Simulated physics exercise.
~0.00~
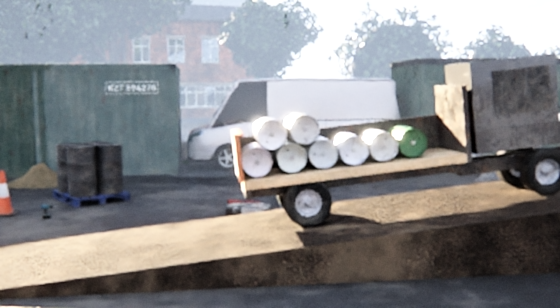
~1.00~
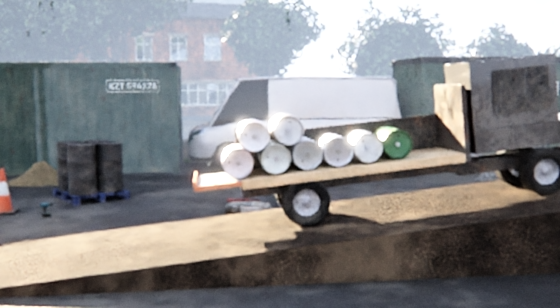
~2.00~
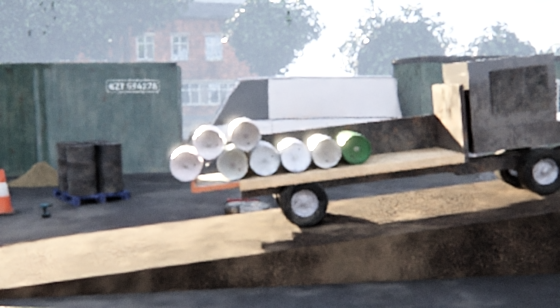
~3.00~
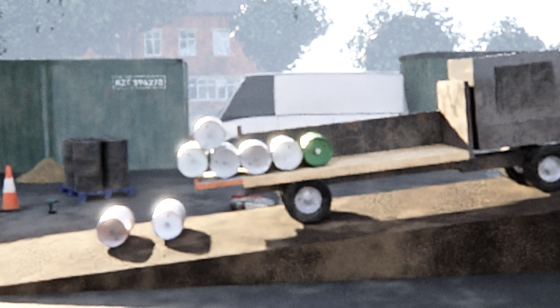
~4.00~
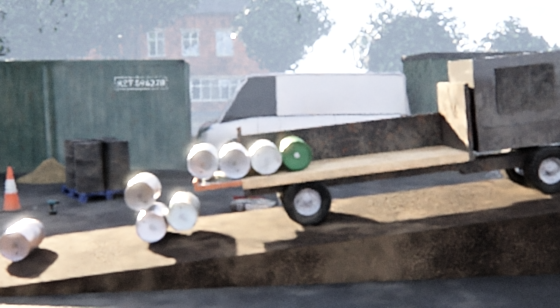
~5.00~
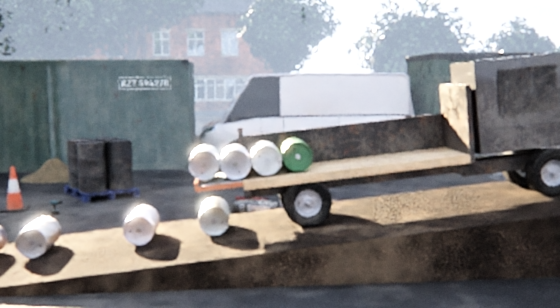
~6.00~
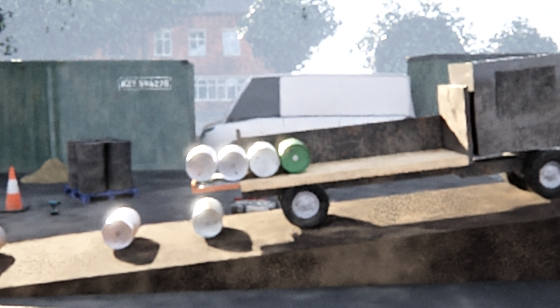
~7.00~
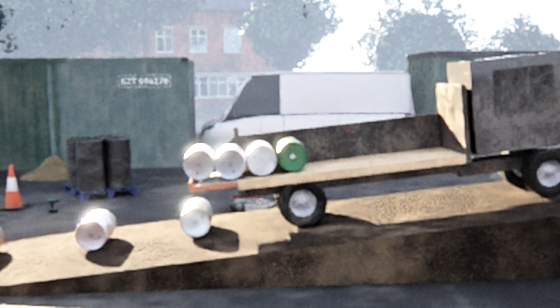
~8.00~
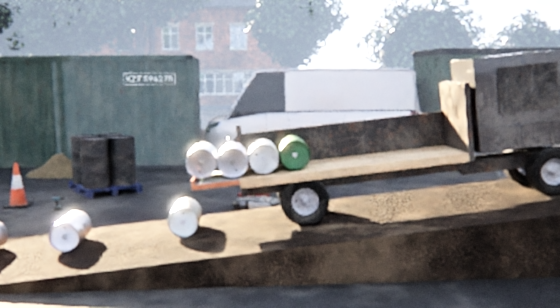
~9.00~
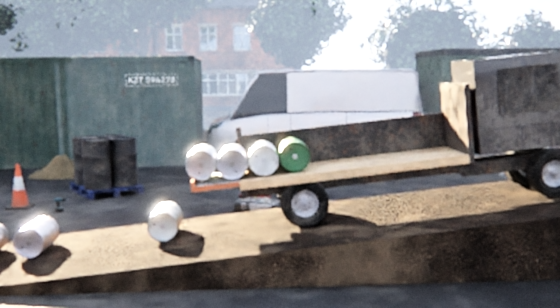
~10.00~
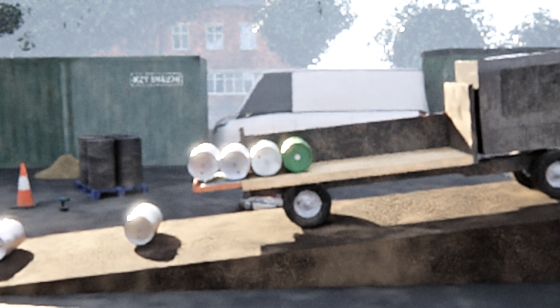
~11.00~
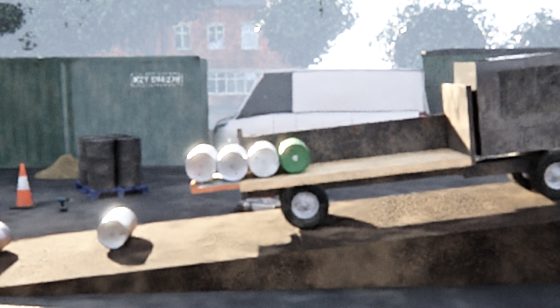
A pick-up stands nose-up on a sandy ramp in a yard, seen from the side, with its open bed facing left. White kegs and one green keg at the right lie stacked in the bed, while a green container, dark drums and an orange cone stand behind. The tailgate drops open, and the kegs roll left onto it. Four white kegs tumble over its edge and roll away down the ramp to the left. Three white kegs stop in a row behind the edge, and the green keg rests against them, still inside the bed.
